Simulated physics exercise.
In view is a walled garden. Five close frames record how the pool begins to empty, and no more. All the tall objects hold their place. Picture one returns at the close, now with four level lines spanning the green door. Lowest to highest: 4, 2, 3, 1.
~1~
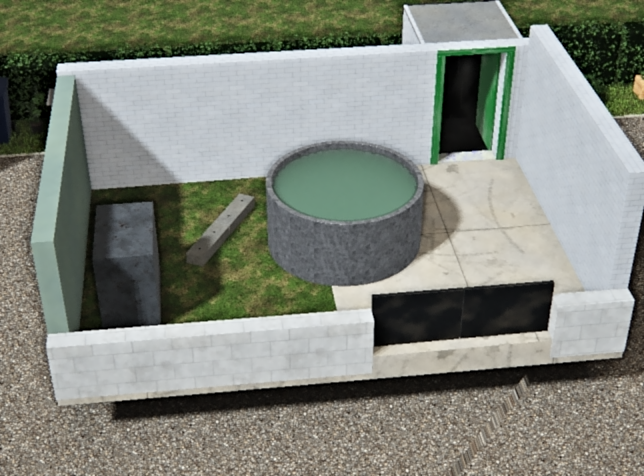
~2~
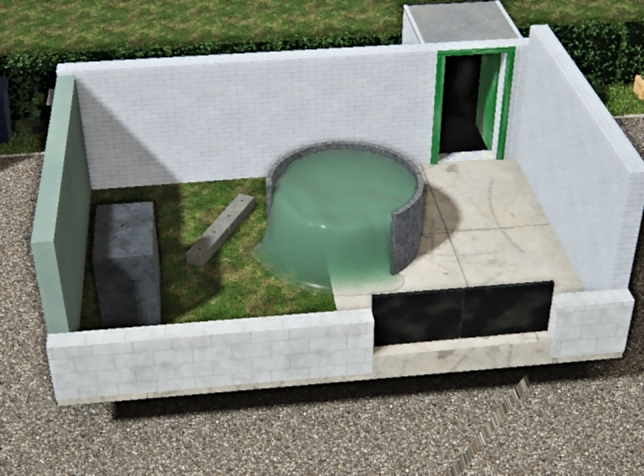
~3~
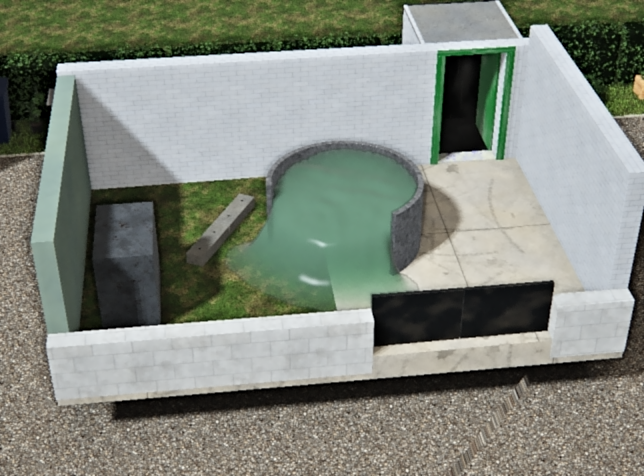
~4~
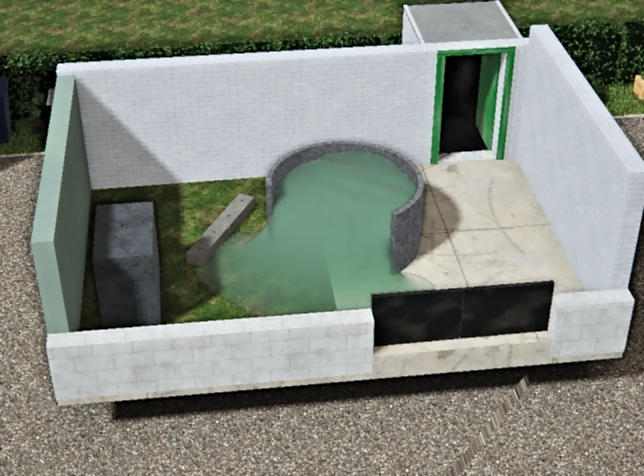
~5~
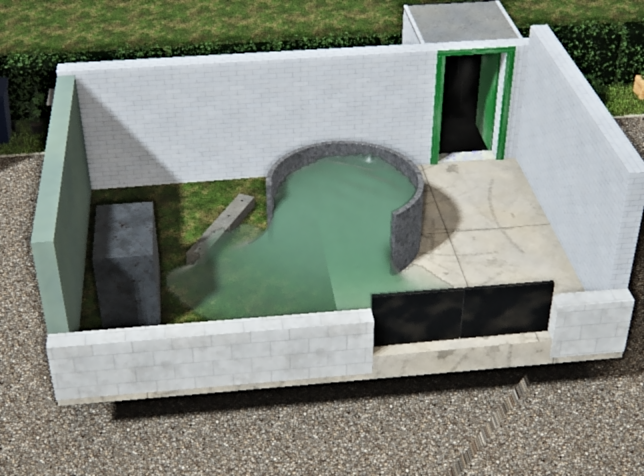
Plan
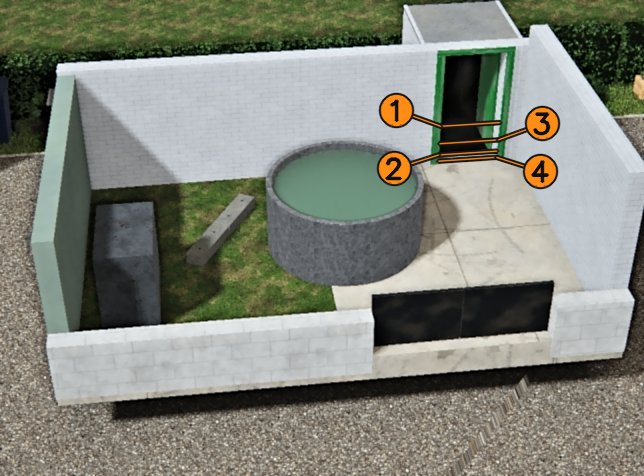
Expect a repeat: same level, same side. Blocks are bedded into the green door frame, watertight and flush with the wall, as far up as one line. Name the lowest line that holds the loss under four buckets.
I would pick height 2.
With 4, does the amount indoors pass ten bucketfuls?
Yes.
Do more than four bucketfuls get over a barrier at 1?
No, that is safe.
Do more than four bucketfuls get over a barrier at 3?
No.
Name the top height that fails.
It is 4.
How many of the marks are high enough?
Three.
On the marked copy, 1 at (470, 124); 2 at (468, 153); 3 at (468, 141); 4 at (467, 159); from the bottom up 4, 2, 3, 1.
If 1 is chosen, nothing gets over.
If 2 is chosen, a splash gets over, under a bucket.
If 3 is chosen, nothing gets over.
If 4 is chosen, some 20 bucketfuls get in.
